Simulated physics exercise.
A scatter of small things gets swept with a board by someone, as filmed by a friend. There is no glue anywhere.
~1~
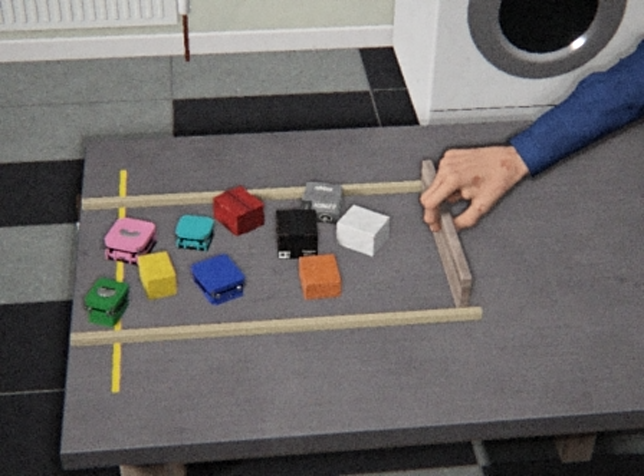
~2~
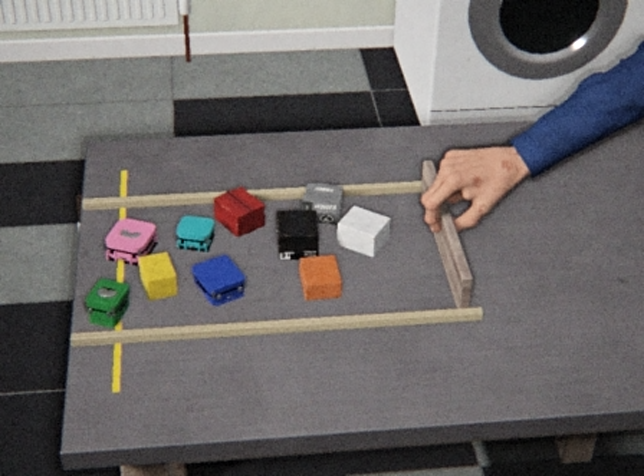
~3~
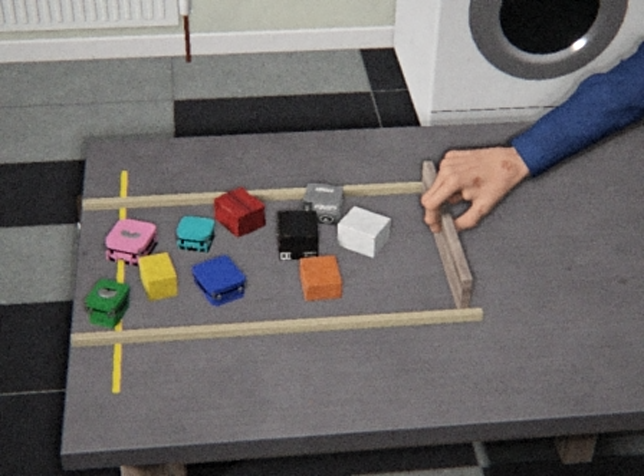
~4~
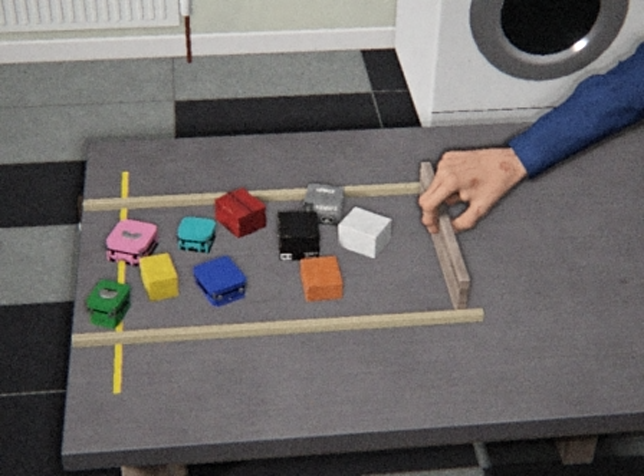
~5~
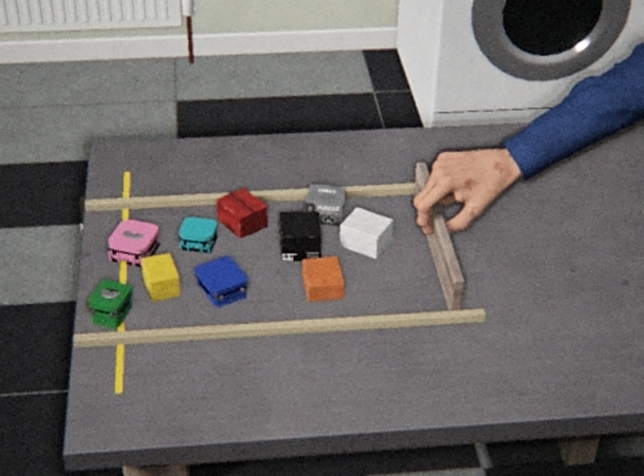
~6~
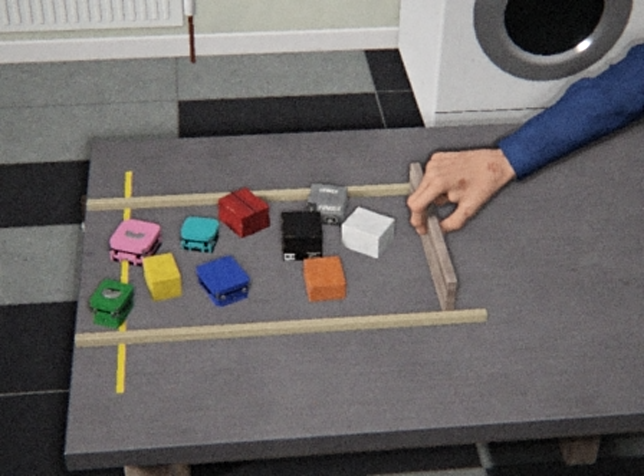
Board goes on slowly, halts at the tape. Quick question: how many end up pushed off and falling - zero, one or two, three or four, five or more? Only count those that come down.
Five or more.
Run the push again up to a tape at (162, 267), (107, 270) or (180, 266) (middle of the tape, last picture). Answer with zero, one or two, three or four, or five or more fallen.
Lab note - count at each of the three spots: 3 or 4; 5 or more; 1 or 2.
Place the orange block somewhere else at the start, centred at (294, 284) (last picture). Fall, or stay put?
Well, the orange block keeps its place.
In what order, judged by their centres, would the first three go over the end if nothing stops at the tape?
The pink case goes first, followed by the yellow block and then the turquoise case.
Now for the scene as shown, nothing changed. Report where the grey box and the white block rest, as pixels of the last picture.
Same order as the question: First (107, 219), second (103, 256).
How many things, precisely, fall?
The number is 6.
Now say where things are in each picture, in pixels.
Green case (108, 303); pink case (131, 242); yellow block (158, 276); board (444, 232); tape (120, 268), in the first picture.
Pink case (131, 242); white block (364, 232), in the second picture.
Yellow block (158, 276); black box (298, 235), in the third picture.
Green case (109, 304); blue case (220, 283), in the fourth picture.
Pink case (134, 243); turquoise case (199, 236), in the fifth picture.
Green case (113, 304); pink case (136, 243); yellow block (163, 277); board (431, 235); tape (125, 269), in the sixth picture.
Soon after, none off yet; green case at rest near (113, 304); pink case at rest near (136, 243); yellow block at rest near (163, 277).
Then, none off yet; green case at rest near (113, 304); pink case moving near (125, 242); yellow block at rest near (163, 277).
Further on, none off yet; green case moved a little near (102, 313); pink case tipped a little near (66, 255); yellow block moved well along near (83, 283).
By the end, the number that fall off is five or more; fallen, black box, red box, blue case, turquoise case, yellow block and pink case.
